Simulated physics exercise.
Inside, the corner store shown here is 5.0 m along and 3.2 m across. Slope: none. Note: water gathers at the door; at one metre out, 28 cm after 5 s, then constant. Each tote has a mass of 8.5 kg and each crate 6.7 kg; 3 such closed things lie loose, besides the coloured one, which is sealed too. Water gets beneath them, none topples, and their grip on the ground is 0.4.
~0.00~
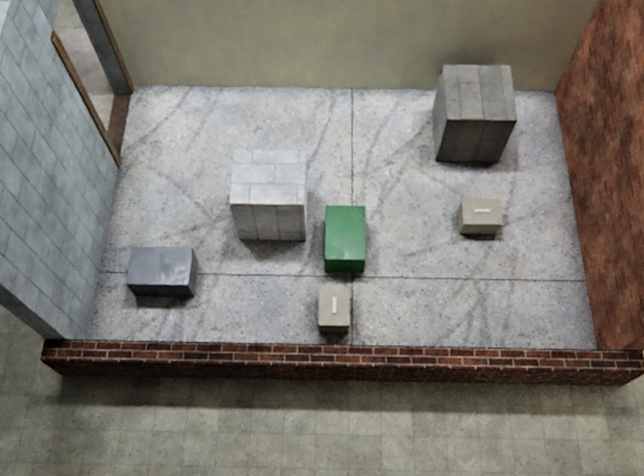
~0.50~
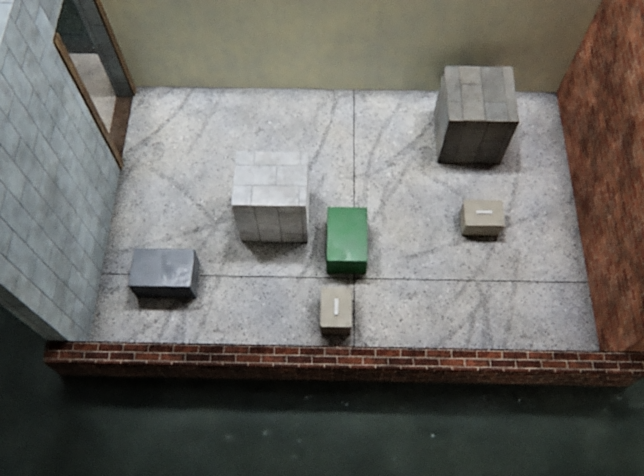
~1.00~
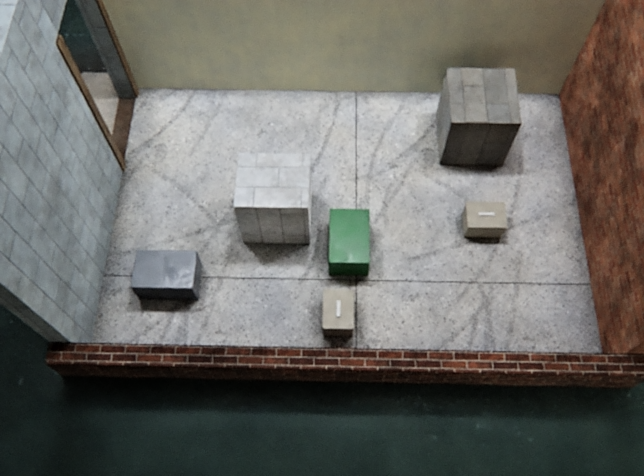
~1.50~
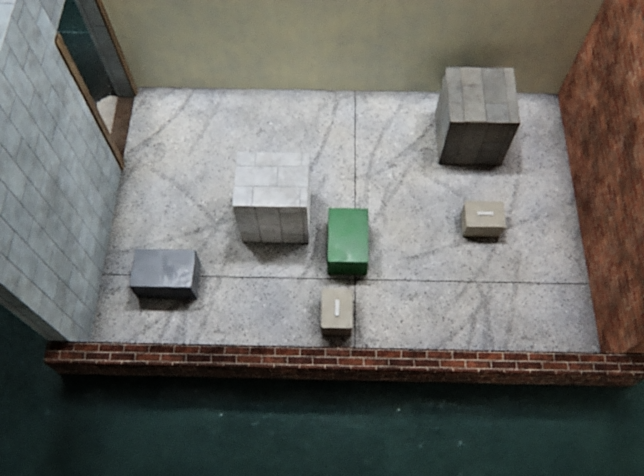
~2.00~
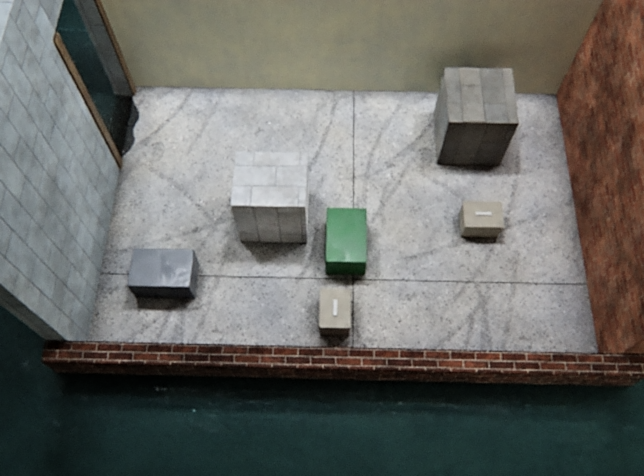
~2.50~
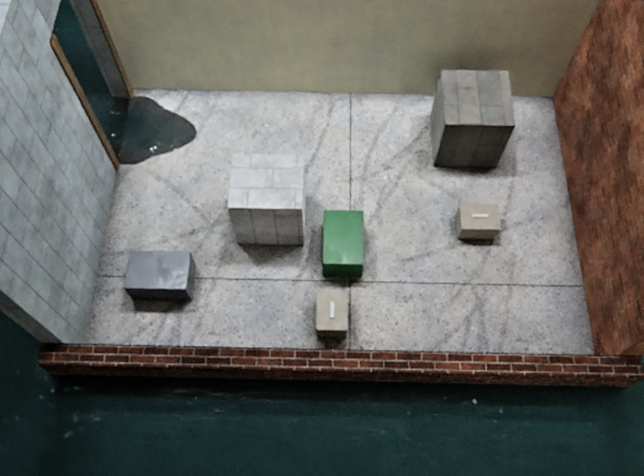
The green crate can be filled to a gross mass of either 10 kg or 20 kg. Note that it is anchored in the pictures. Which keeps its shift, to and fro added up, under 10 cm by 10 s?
Result: Light ballast works.
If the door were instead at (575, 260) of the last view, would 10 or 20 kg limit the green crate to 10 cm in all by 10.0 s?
There both choices fail.
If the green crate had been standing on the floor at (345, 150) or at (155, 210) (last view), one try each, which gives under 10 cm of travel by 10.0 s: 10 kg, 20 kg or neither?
Result, try 1: Both fail; try 2: Heavy passes, light fails.
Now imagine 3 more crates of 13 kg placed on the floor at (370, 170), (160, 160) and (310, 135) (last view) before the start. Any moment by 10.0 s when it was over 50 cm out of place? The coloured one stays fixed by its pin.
The first comes out above the threshold, the second above the threshold, the third above the threshold.
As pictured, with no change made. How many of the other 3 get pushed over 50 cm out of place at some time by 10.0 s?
I count 1.
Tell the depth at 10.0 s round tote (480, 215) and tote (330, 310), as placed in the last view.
Some 17 cm at the first, some 7 cm at the second.
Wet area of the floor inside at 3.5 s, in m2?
I'd estimate close to 3.0 m2.
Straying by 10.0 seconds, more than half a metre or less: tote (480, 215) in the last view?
Result: Threshold exceeded.
After 3.5 s the green crate would be 0 cm from its start with 10 kg and 0 cm from its start with 20 kg; 0 cm of water round it then.
After 4.5 s the green crate would be 0 cm from its start with 10 kg and 0 cm from its start with 20 kg; 0 cm of water round it then.
After 7.0 s the green crate would be 0 cm from its start with 10 kg and 0 cm from its start with 20 kg; 1 cm of water round it then.
After 10.0 s the green crate would be 2 cm from its start with 10 kg and 0 cm from its start with 20 kg; 4 cm of water round it then.
